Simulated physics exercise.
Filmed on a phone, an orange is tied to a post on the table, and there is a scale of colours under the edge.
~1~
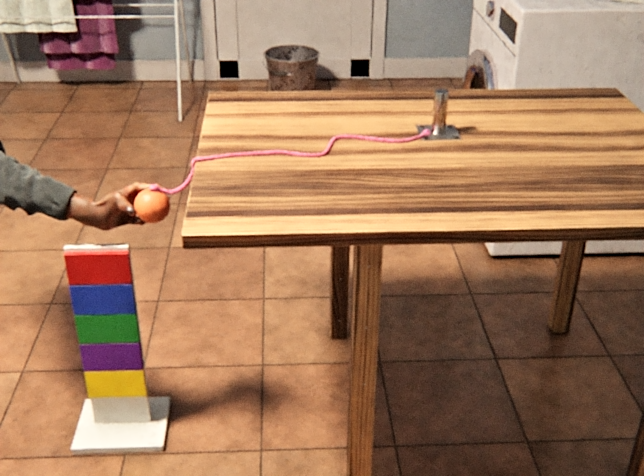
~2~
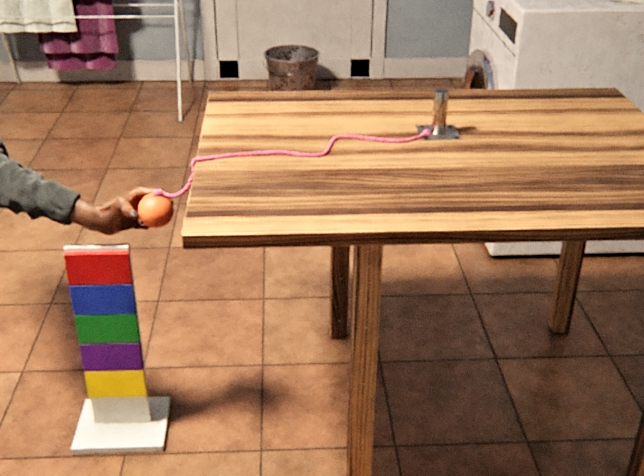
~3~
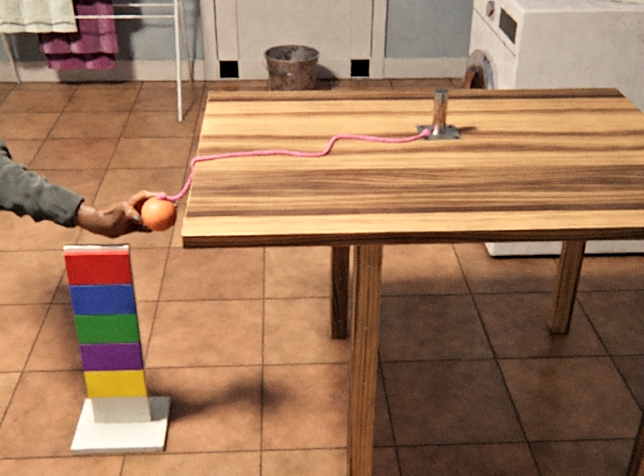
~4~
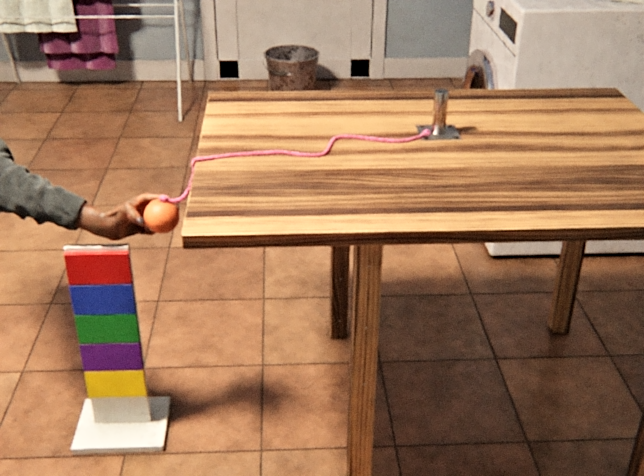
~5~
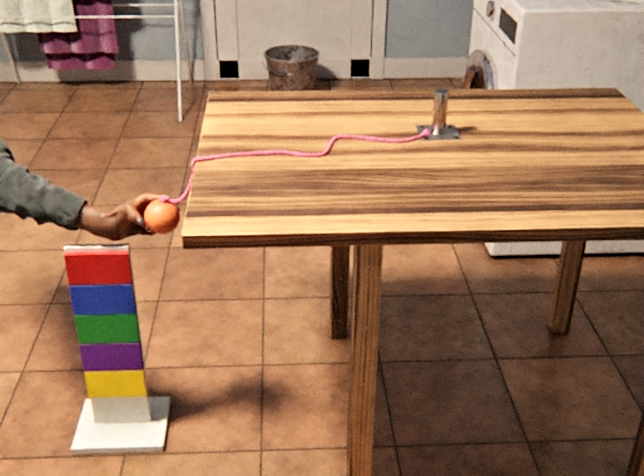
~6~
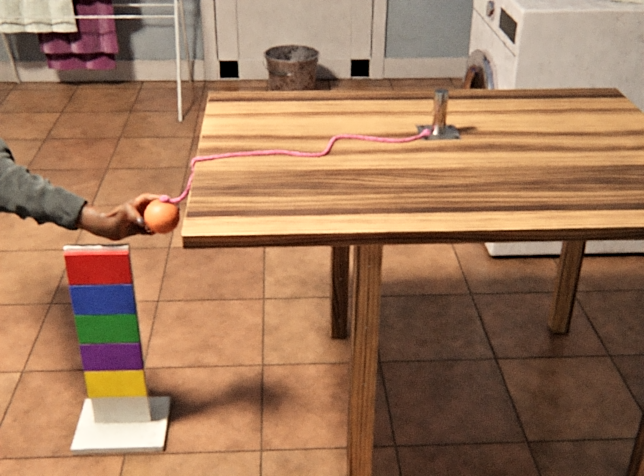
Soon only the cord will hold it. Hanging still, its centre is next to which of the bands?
Its middle rests at the red band.
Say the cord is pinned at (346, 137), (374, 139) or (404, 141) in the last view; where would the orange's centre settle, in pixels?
Near (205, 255), then (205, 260), then (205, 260).
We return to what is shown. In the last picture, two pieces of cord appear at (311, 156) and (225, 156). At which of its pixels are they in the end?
(275, 149) and (196, 168), approximately.
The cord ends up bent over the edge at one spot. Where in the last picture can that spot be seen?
Position: Approx. (231, 156).
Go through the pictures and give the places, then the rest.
Orange (152, 206); red (98, 270); blue (103, 300); green (107, 330); purple (112, 358); yellow (116, 385), in the first picture.
Orange (156, 210); cord through (408, 141) (353, 137) (322, 155) (260, 154) (202, 160), in the second picture.
Orange (159, 214), in the third picture.
Orange (162, 216); cord through (408, 141) (353, 137) (322, 155) (260, 154) (202, 160), in the fourth picture.
Orange (162, 217), in the fifth picture.
Orange (162, 217); cord through (408, 141) (353, 137) (322, 155) (260, 154) (202, 160), in the sixth picture.
Soon after, orange near (191, 256); level with red.
Then, orange near (208, 261); level with red.
At rest, orange near (204, 265); level with red. At red.
